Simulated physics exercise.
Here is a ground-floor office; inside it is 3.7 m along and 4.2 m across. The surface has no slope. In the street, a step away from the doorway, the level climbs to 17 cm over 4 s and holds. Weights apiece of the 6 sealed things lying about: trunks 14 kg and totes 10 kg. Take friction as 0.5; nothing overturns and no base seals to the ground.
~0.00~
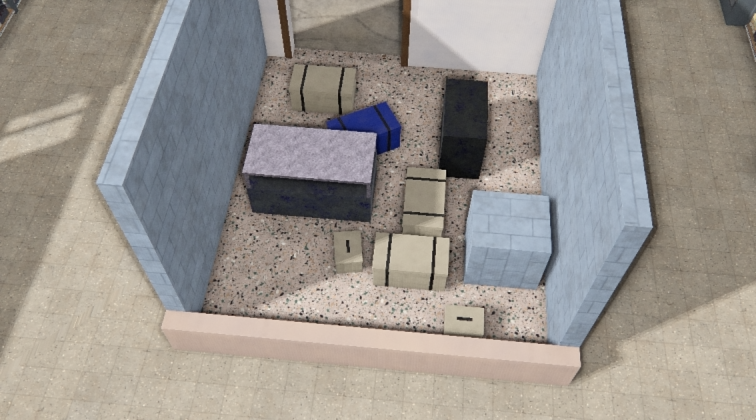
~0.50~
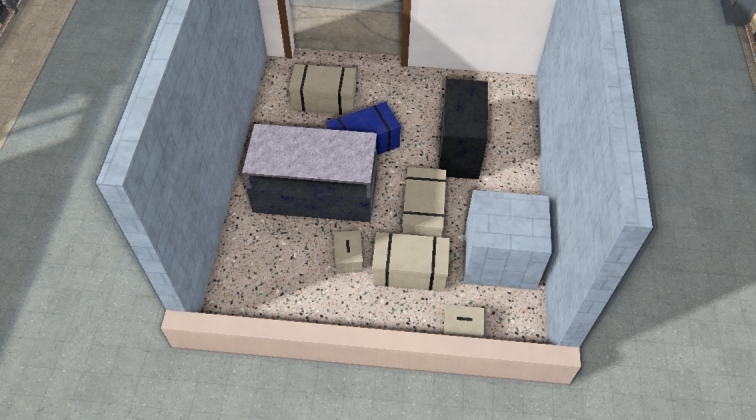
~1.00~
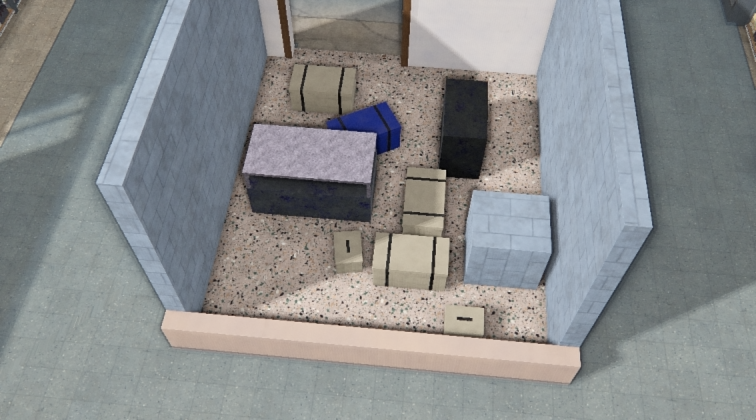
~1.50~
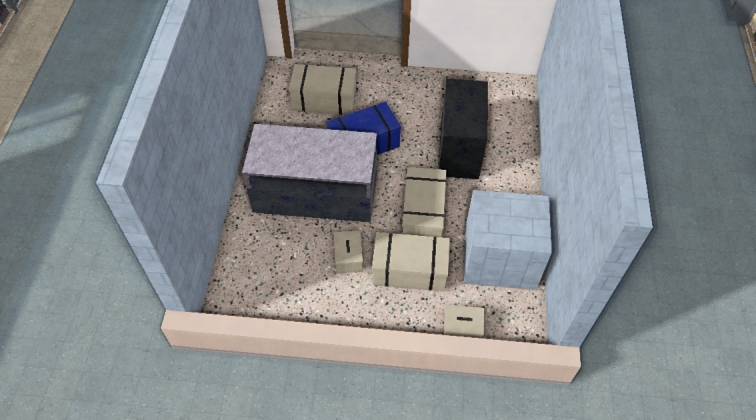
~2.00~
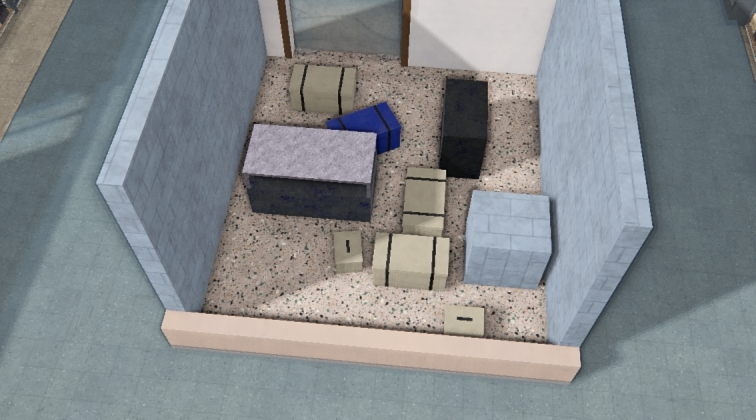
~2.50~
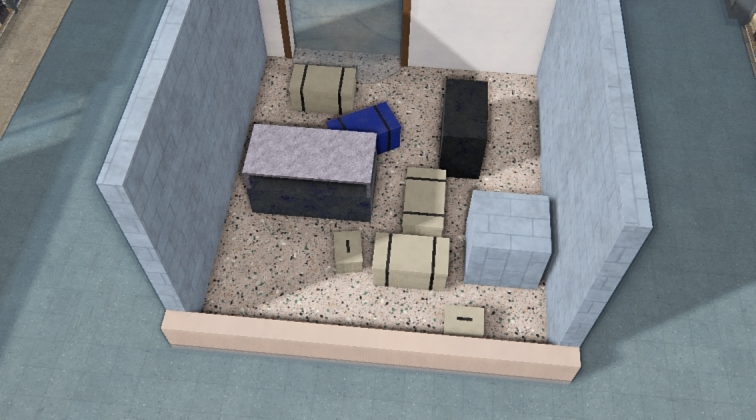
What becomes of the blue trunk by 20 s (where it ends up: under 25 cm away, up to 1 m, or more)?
The blue trunk ends far away.
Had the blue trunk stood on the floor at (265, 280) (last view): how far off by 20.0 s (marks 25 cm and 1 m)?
It holds its place.
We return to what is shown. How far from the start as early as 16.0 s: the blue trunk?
Roughly 150 cm by then.
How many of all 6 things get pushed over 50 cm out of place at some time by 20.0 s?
6 of them.
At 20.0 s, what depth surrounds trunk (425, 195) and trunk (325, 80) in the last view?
About 15 and 15 cm.
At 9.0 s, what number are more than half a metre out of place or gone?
I count 4.
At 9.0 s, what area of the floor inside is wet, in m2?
Some 13 m2.
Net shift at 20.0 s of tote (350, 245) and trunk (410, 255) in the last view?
In turn: 120 cm, 140 cm.
After 4.0 s the blue trunk is near (365, 127), 0.0 m from its start, aground; 0 afloat.
After 9.0 s the blue trunk is near (393, 181), 1.0 m from its start, afloat; 4 afloat.
After 16.0 s the blue trunk is near (447, 204), 1.5 m from its start, afloat; 6 afloat.
After 20.0 s the blue trunk is near (447, 197), 1.5 m from its start, afloat; 6 afloat.
